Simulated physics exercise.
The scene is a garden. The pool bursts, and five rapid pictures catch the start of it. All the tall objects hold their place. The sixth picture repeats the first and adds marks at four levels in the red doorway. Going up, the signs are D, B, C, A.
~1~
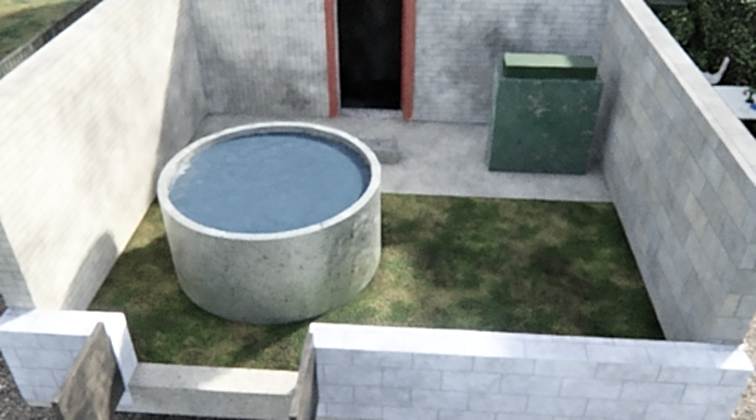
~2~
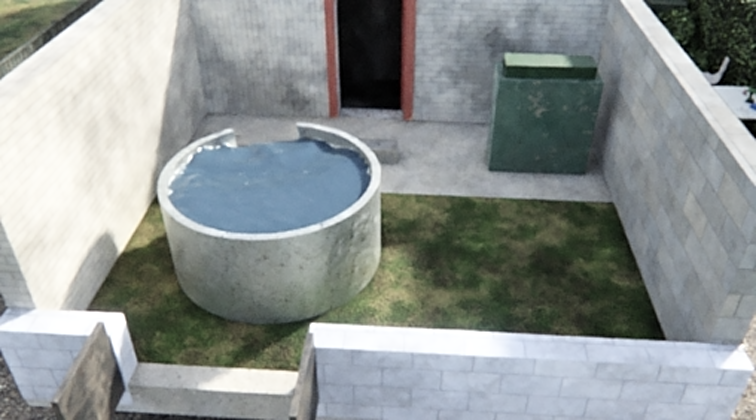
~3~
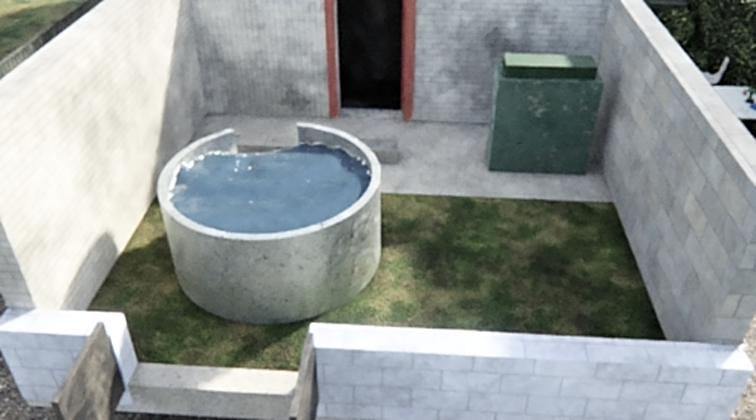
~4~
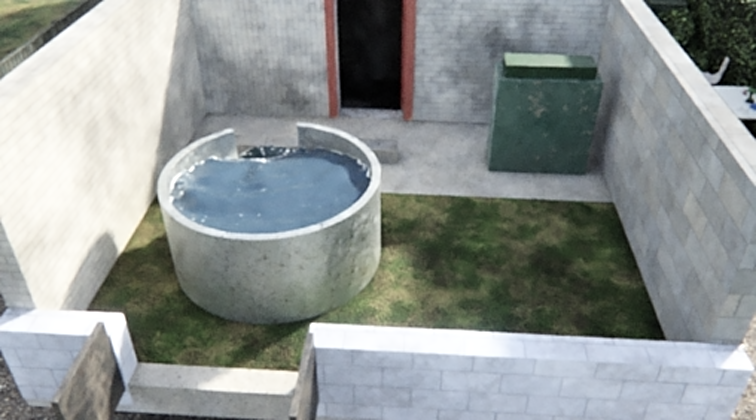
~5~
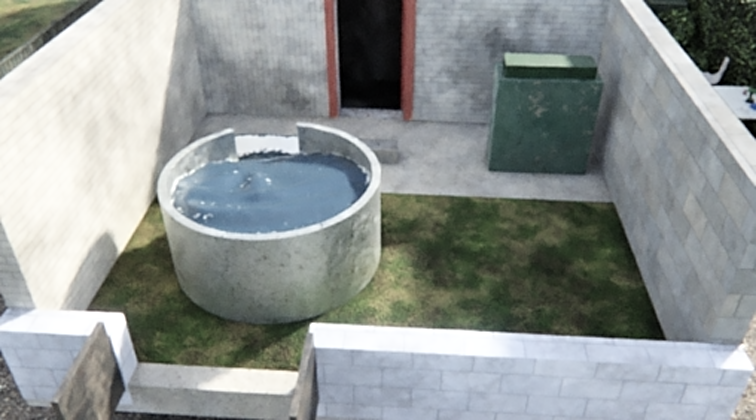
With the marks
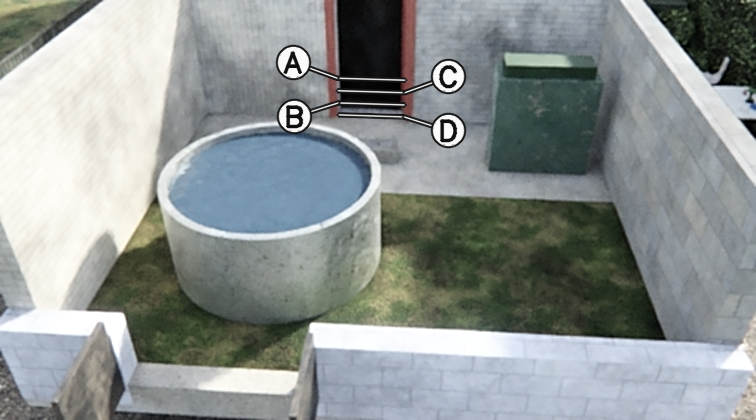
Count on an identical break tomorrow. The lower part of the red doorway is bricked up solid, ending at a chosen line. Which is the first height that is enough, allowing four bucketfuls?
Go for B.
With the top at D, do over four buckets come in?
Yes, that goes wrong.
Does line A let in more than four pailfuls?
No, that is safe.
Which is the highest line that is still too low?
D it is.
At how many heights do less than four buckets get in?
Three.
On the marked copy, A at (371, 79); B at (371, 103); C at (371, 91); D at (371, 115); from the bottom up D, B, C, A.
With A, nothing gets over.
With B, nothing gets over.
With C, nothing gets over.
With D, about 13 bucketfuls get in.
